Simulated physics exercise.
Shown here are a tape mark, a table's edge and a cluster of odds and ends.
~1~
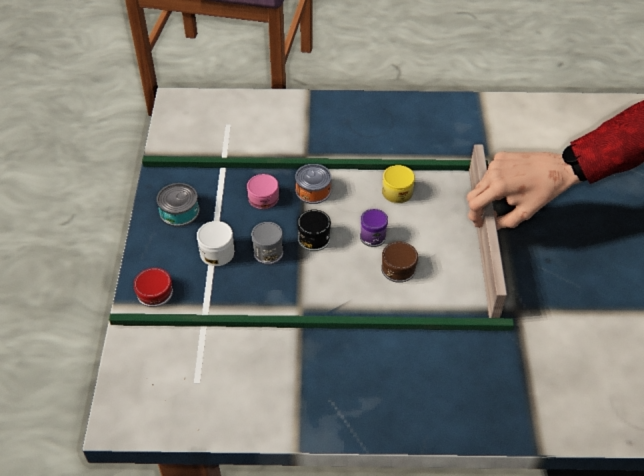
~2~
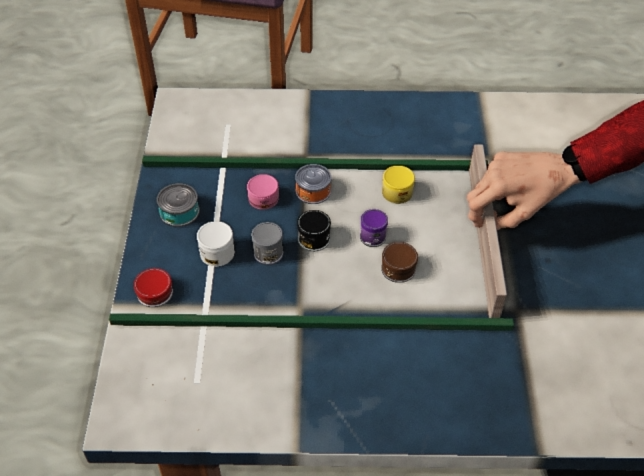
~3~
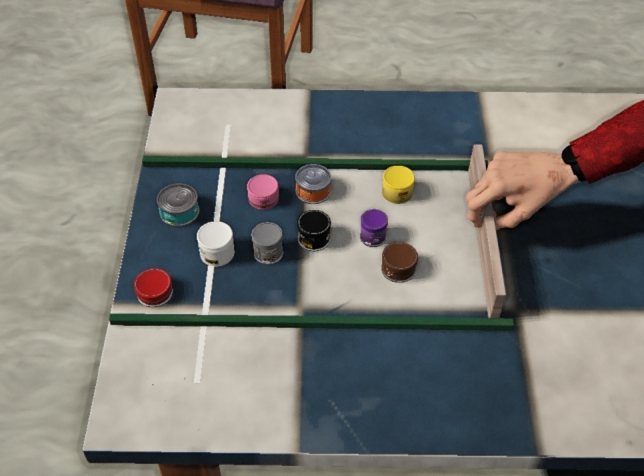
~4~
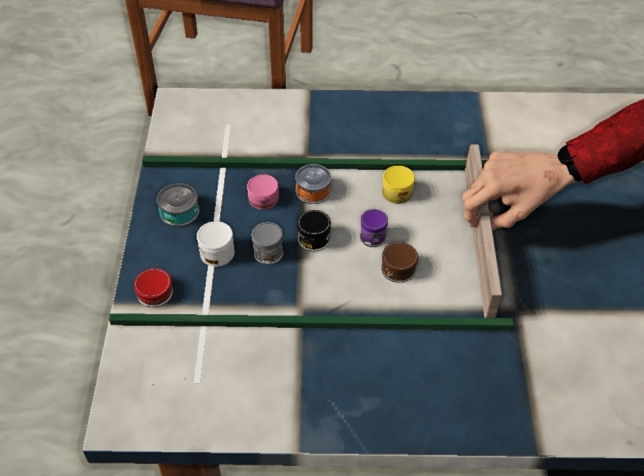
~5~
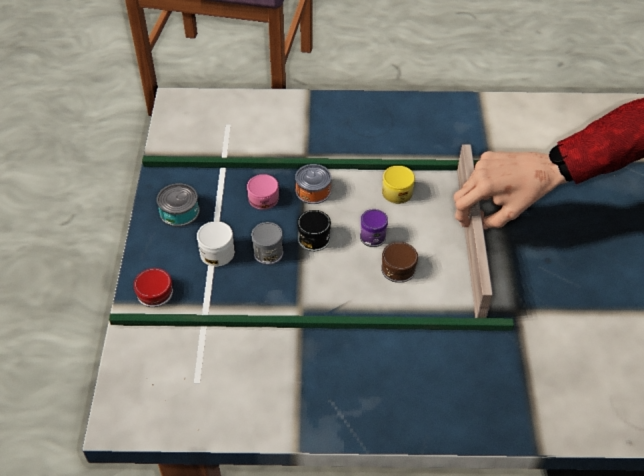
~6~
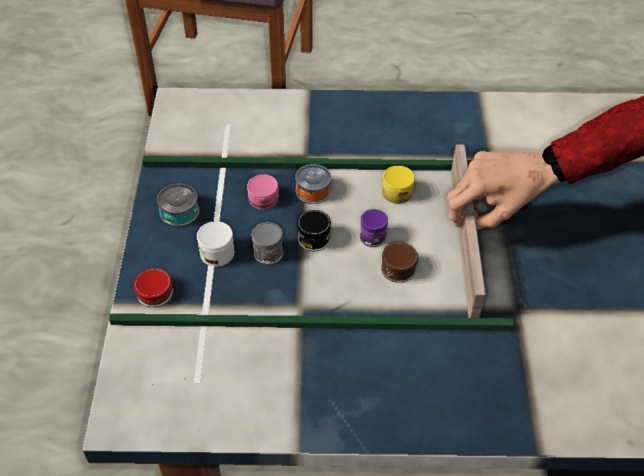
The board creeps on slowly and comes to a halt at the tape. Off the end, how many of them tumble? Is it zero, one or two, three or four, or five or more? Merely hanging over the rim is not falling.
I reckon the number that spills over the end lands at zero.
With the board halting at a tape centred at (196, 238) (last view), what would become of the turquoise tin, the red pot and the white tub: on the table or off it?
The turquoise tin? It is safe. The red pot? It is safe. The white tub? It does not stay.
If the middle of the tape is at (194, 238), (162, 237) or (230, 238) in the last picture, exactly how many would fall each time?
1, 5, 0.
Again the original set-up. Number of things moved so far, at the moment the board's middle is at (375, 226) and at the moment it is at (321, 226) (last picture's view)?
First 3, then 7.
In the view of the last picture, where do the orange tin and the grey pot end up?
First (175, 173), then (163, 251).
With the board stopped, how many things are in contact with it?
It adds up to 3.
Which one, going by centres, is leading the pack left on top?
The white tub.
Soon after, none off yet; red pot at rest near (154, 288); turquoise tin at rest near (178, 205); white tub at rest near (216, 244).
At rest, the number that fall off is zero.
